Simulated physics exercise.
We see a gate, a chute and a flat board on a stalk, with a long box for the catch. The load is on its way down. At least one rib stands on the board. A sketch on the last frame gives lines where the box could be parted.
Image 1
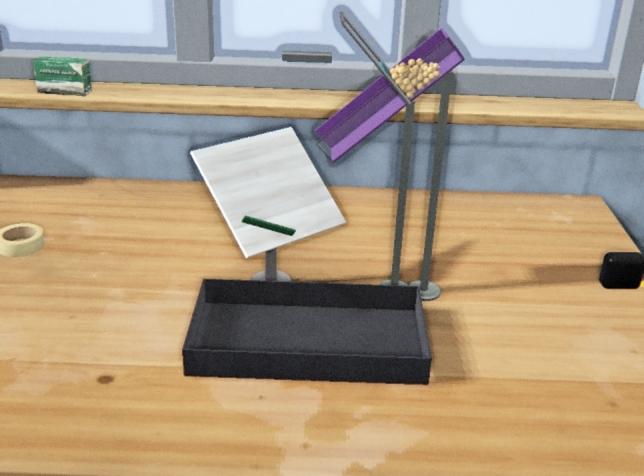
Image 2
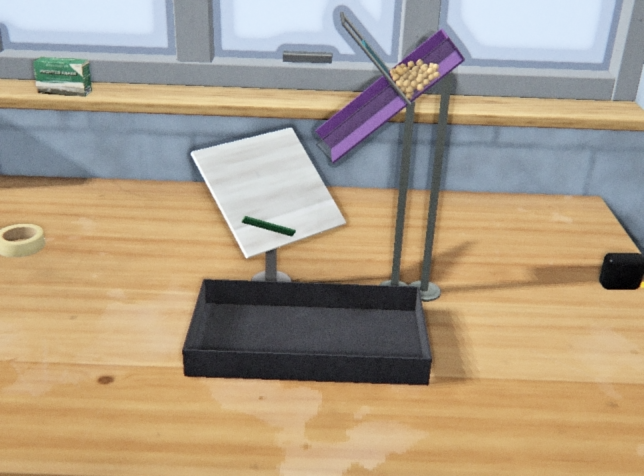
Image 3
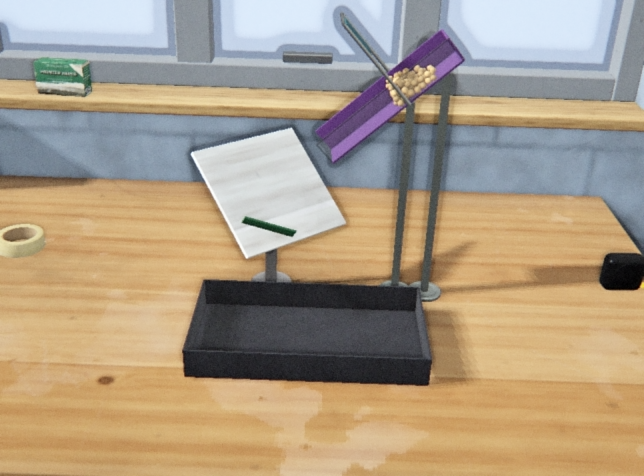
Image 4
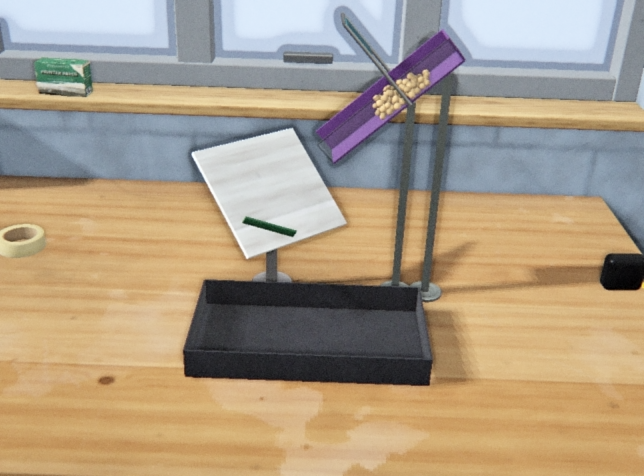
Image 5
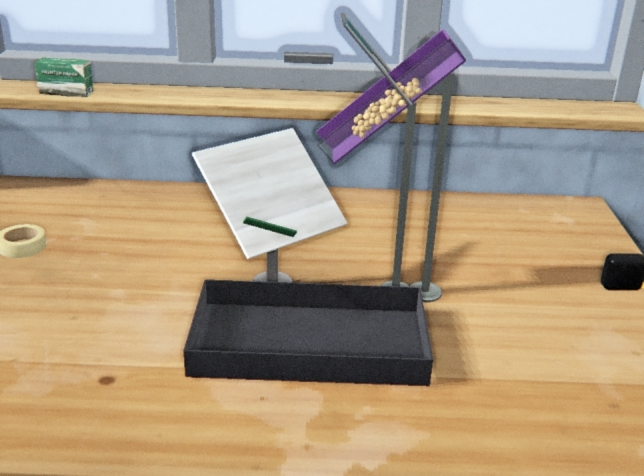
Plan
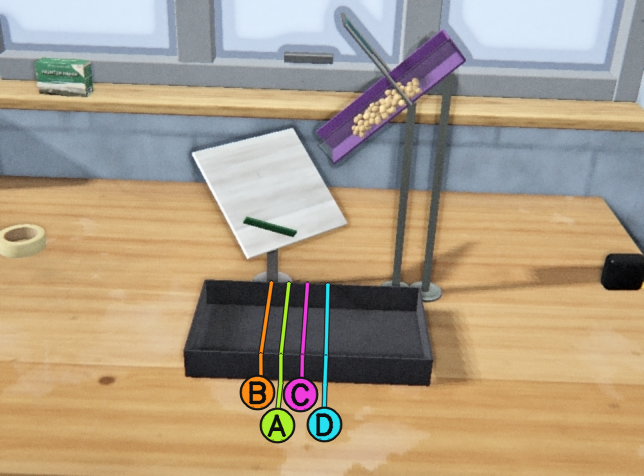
Pale dried chickpeas sliding down a sloping purple chute, slipping past a thin gate above a tilted white board and black box.
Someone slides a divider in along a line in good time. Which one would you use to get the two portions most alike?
D.
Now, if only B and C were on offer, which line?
That would be C.
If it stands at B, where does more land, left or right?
The right side.
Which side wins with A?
Right.
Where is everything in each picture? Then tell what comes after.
In the first frame, load behind the gate at (410, 79), dried chickpeas; lip of the chute at (332, 156), sloping fairly steeply.
In the second frame, middle of the board at (271, 188), tilted fairly steeply; middle of its low edge at (299, 239); of its high edge at (244, 139).
In the third frame, front corners of the box at (183, 350) and (431, 359), empty; front of the load at (397, 103).
In the fourth frame, middle of the load at (397, 93); its front at (378, 113), about a third of the way to the lip; rib from (246, 217) to (297, 232).
In the fifth frame, middle of the load at (388, 108); its front at (355, 128), about two thirds of the way to the lip.
On the marked copy, line A crosses the front rim at (281, 354); line B crosses the front rim at (260, 353); line C crosses the front rim at (302, 355); line D crosses the front rim at (326, 356).
Choosing A, of what is caught, a small part on the left of the divider, most on the right.
Choosing B, of what is caught, a stray few on the left of the divider, nearly all on the right.
Choosing C, of what is caught, about a quarter on the left of the divider, most on the right.
Choosing D, of what is caught, about two thirds on the left of the divider, about a third on the right.
